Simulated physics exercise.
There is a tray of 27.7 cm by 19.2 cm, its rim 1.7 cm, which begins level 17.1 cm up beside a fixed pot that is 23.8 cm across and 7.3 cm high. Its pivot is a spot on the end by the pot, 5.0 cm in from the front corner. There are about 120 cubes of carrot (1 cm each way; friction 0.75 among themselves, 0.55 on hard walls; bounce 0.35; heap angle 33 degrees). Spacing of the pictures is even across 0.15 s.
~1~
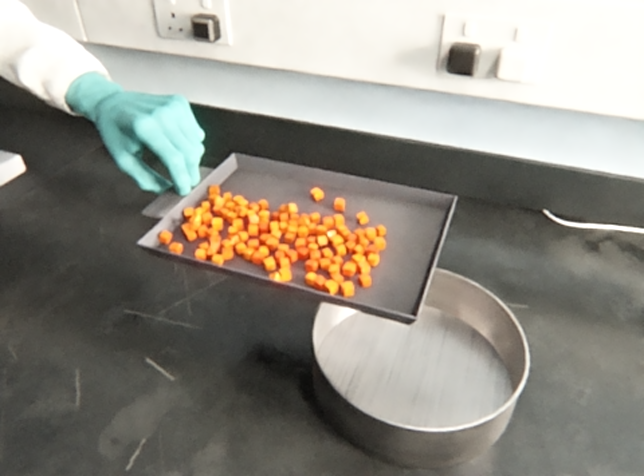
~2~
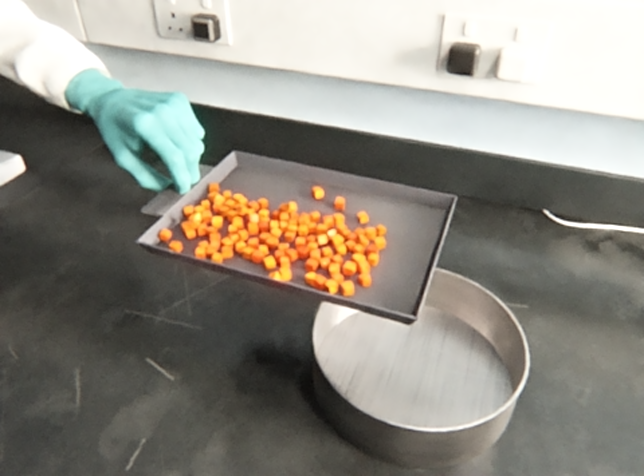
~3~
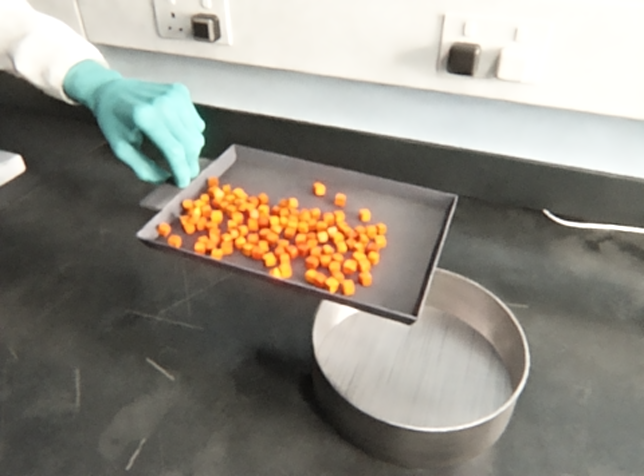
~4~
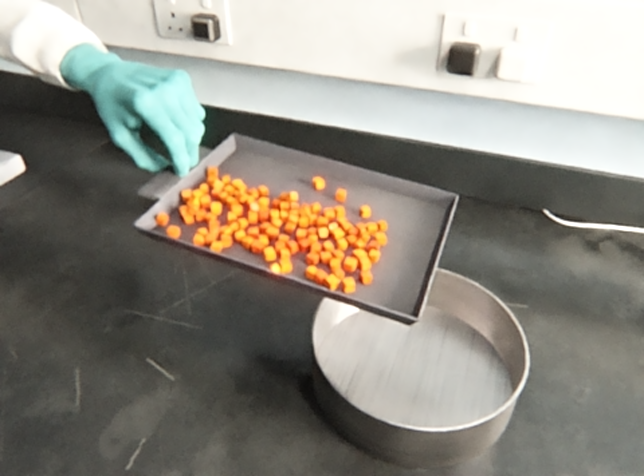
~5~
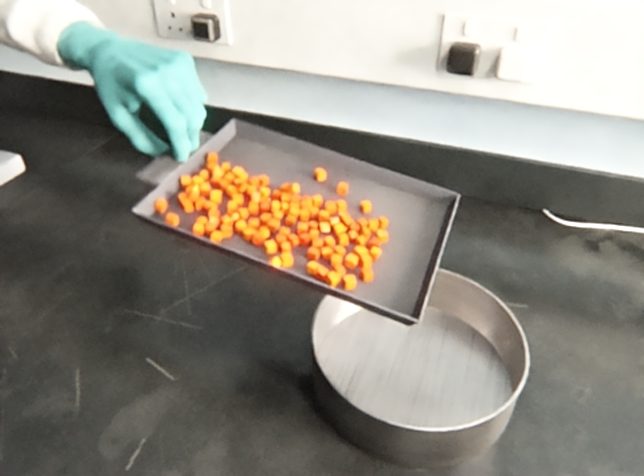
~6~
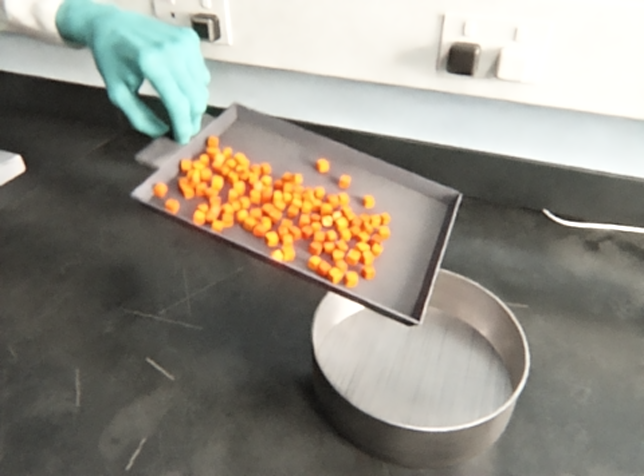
A gloved hand raises the left end of a grey tray of orange carrot cubes.
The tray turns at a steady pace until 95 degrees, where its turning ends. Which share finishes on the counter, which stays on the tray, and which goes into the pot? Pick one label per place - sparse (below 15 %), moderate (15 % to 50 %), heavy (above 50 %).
Counter: Moderate; left on the tray: Sparse; pot: Heavy.
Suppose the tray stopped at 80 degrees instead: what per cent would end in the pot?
Then about 60 per cent.
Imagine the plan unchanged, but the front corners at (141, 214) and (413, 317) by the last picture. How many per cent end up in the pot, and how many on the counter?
You'd end with pot at 60 and counter at 40.
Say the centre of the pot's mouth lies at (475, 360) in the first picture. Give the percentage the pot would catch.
Something like 95 per cent would settle in it.
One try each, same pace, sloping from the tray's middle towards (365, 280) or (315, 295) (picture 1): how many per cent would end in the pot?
I'd put it at roughly 45 per cent for the first tilt and roughly 45 per cent for the second.
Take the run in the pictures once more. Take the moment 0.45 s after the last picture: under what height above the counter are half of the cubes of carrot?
About 18 cm.
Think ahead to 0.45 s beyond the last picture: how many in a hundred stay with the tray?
Close to 80 in a hundred.
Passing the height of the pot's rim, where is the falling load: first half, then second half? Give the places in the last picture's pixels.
The first half passes near (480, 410) and the second half near (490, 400).
Then, 0.27 s after the last picture, tilt 55 degrees; the tray holds 100 %, the pot 0 %.
Then, 0.45 s after the last picture, tilt 82 degrees; the tray holds 80 %, the pot 0 %.
Then, 0.74 s after the last picture, tilt 95 degrees; the tray holds 0 %, the pot 60 %.
In the end, counter 40 %, tray 0 %, pot 60 %.
